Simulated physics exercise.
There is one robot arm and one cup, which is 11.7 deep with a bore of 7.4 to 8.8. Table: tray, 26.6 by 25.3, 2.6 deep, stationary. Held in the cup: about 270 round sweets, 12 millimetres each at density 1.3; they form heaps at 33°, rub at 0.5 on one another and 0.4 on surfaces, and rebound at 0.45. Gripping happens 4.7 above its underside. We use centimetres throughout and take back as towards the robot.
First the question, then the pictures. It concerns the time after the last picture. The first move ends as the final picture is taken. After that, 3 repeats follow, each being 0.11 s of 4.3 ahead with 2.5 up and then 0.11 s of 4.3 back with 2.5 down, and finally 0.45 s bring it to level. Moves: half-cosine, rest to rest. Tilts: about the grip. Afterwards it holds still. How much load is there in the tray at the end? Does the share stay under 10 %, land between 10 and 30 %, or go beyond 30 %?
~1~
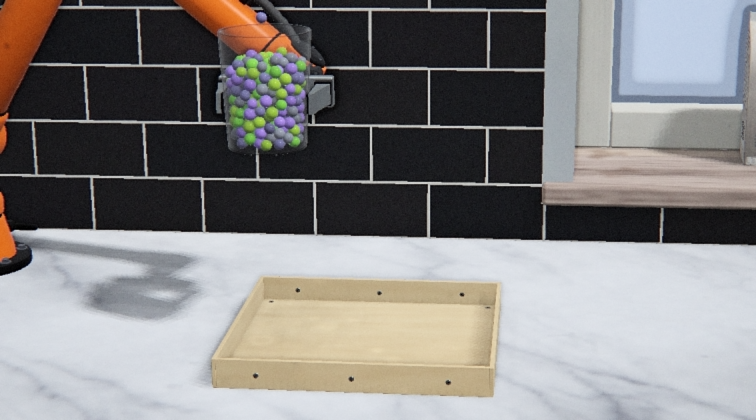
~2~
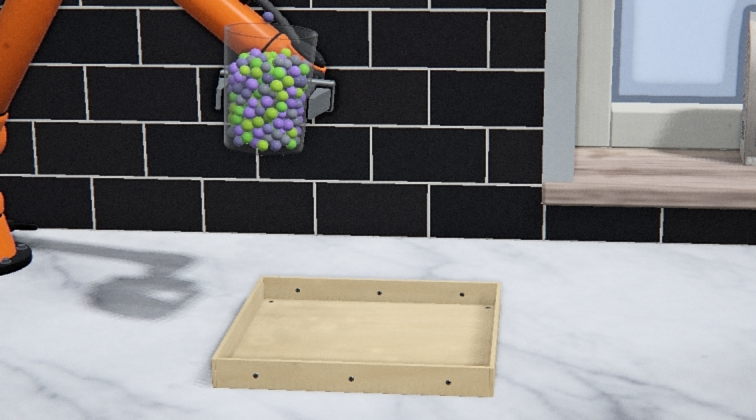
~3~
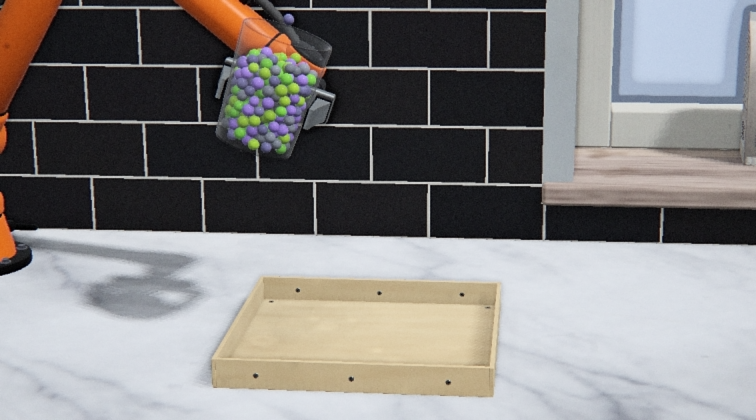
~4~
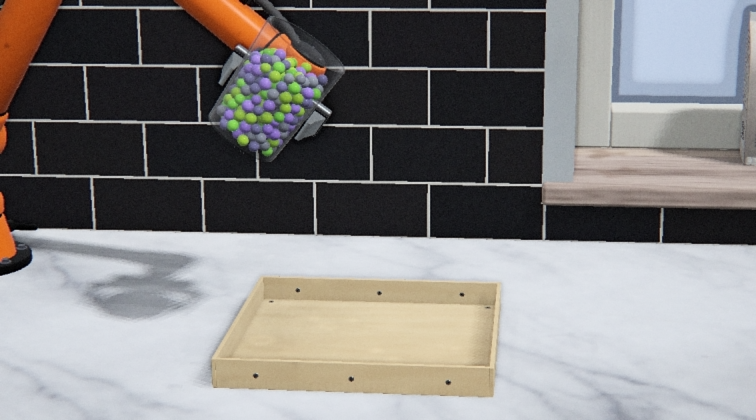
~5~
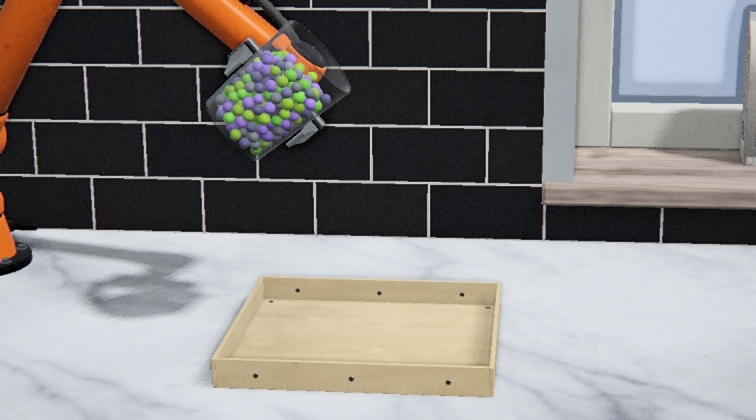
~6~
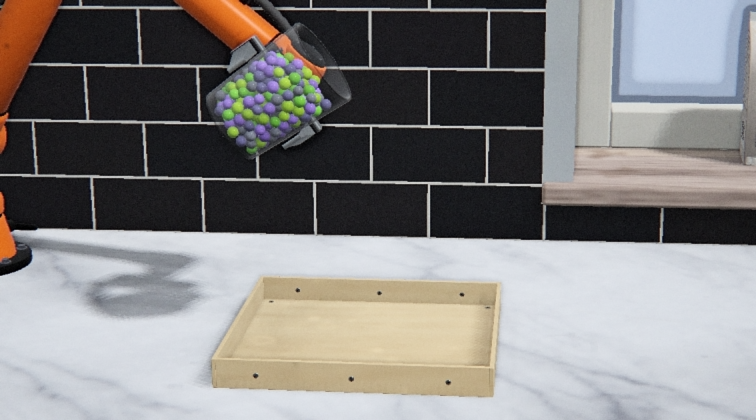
It goes beyond 30 %.
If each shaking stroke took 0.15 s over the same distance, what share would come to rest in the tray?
Roughly 25 percent then.
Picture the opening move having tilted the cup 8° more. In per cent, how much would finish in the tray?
About 50 percent.
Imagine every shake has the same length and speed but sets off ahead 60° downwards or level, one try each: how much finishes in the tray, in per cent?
About 5 and 25 per cent.
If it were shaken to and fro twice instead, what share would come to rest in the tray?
That share would be near 35 percent.
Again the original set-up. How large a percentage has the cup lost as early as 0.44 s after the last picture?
Roughly 35 percent is out.
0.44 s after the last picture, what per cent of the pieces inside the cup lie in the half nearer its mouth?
Near 65 in a hundred.
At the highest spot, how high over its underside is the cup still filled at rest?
Some 8.5 cm.
Then, 0.44 s after the last picture, tilted 55° forward, highest piece 30 above the table; 172 in the cup, 63 in the tray, 31 in flight or on a rim.
Then, 0.89 s after the last picture, tilted 27° forward, highest piece 30 above the table; 141 in the cup, 106 in the tray, 15 on the table or floor, 4 in flight or on a rim.
Then, 1.31 s after the last picture, level, highest piece 30 above the table; 141 in the cup, 106 in the tray, 19 on the table or floor.
Then, 2.36 s after the last picture, level, highest piece 30 above the table; 141 in the cup, 106 in the tray, 19 on the table or floor.
Final count, 141 in the cup, 106 in the tray, 19 on the table or floor. That is 40 % in the tray.
